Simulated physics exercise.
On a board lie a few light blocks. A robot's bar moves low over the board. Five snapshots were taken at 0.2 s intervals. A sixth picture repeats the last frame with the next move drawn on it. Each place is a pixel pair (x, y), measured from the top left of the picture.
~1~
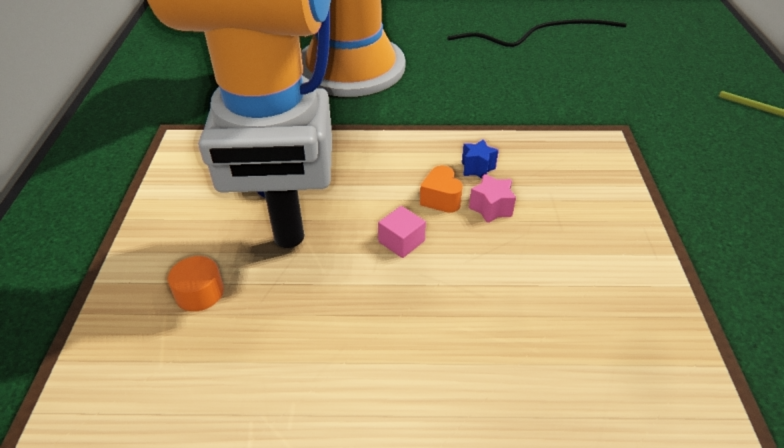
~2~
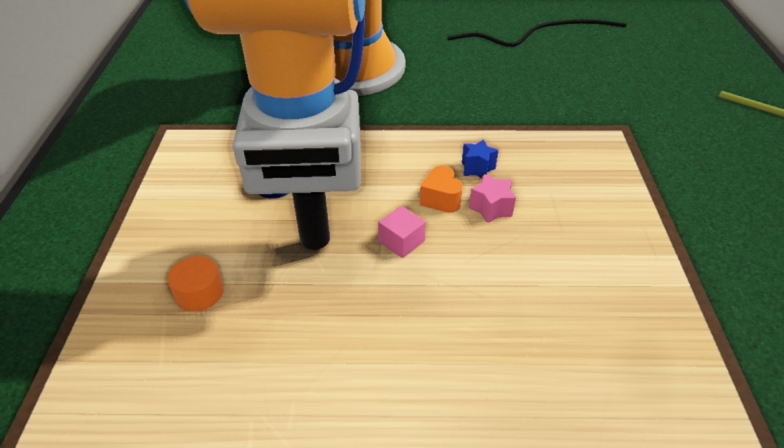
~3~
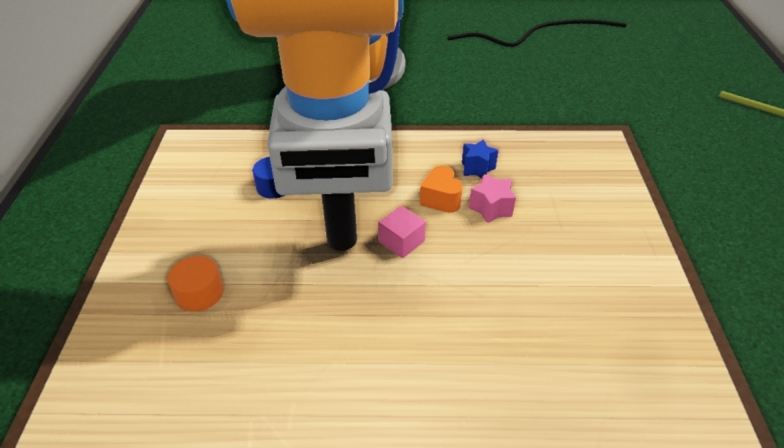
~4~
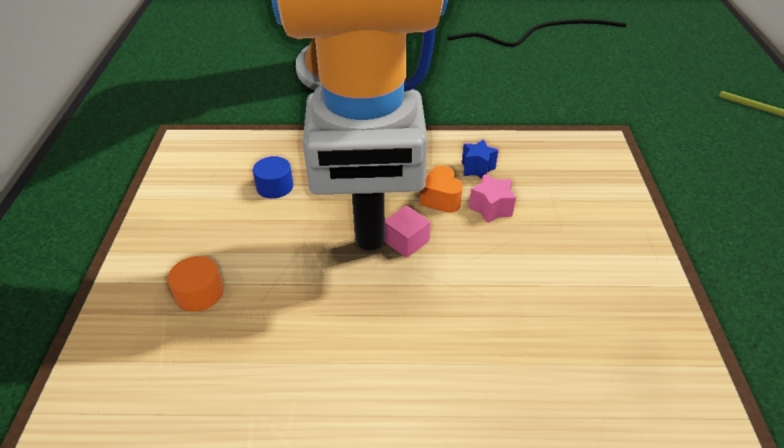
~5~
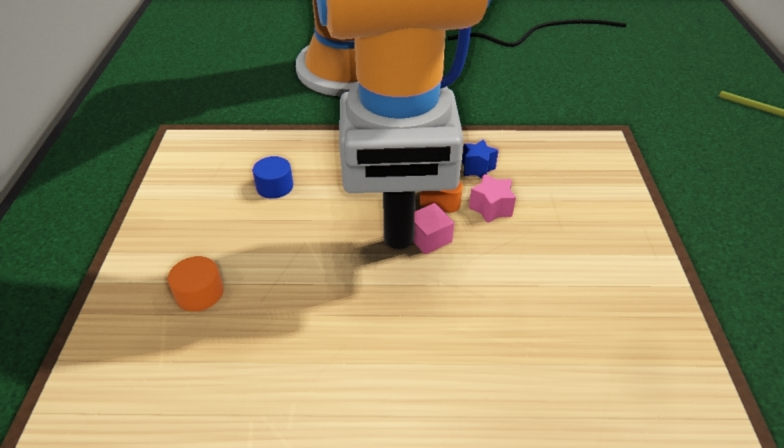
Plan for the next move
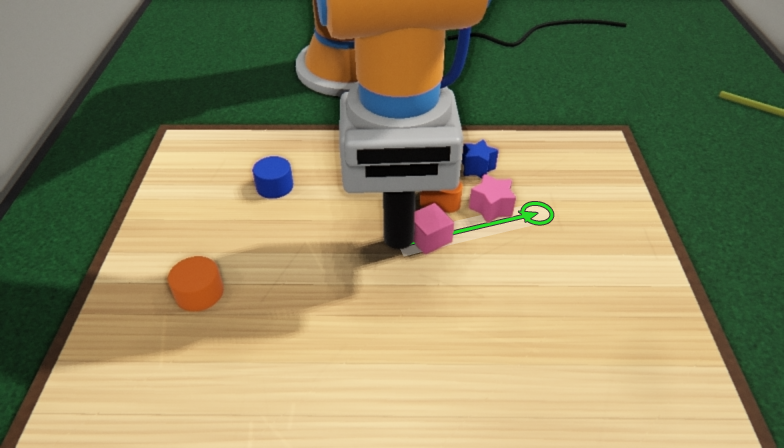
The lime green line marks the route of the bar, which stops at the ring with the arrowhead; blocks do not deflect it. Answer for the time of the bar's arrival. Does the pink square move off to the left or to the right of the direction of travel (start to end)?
Out to the right.
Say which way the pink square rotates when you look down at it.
Seen from overhead, it turns clockwise.
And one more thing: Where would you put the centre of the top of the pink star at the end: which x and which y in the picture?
The top centre is at (523, 171).
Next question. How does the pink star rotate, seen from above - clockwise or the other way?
Looking down on the board, it turns counter-clockwise.
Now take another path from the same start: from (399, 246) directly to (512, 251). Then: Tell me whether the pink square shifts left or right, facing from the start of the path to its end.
Seen from start to end, it moves left.
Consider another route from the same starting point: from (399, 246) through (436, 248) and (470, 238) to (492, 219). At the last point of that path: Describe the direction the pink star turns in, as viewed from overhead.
It twists against the clock when seen from above.
The line goes in a line from (399, 246) to (537, 213).
On the path given first. One third of the way, bar (447, 227); pink square (480, 210), turned 20° clockwise; pink star (497, 187).
Two thirds of the way, bar (494, 216); pink square (529, 207), turned 45° clockwise; pink star (510, 181), turned 60° anticlockwise.
At the end, bar (539, 206); pink square (570, 209), turned 85° clockwise; orange heart unmoved; pink star (523, 171), turned 125° anticlockwise.
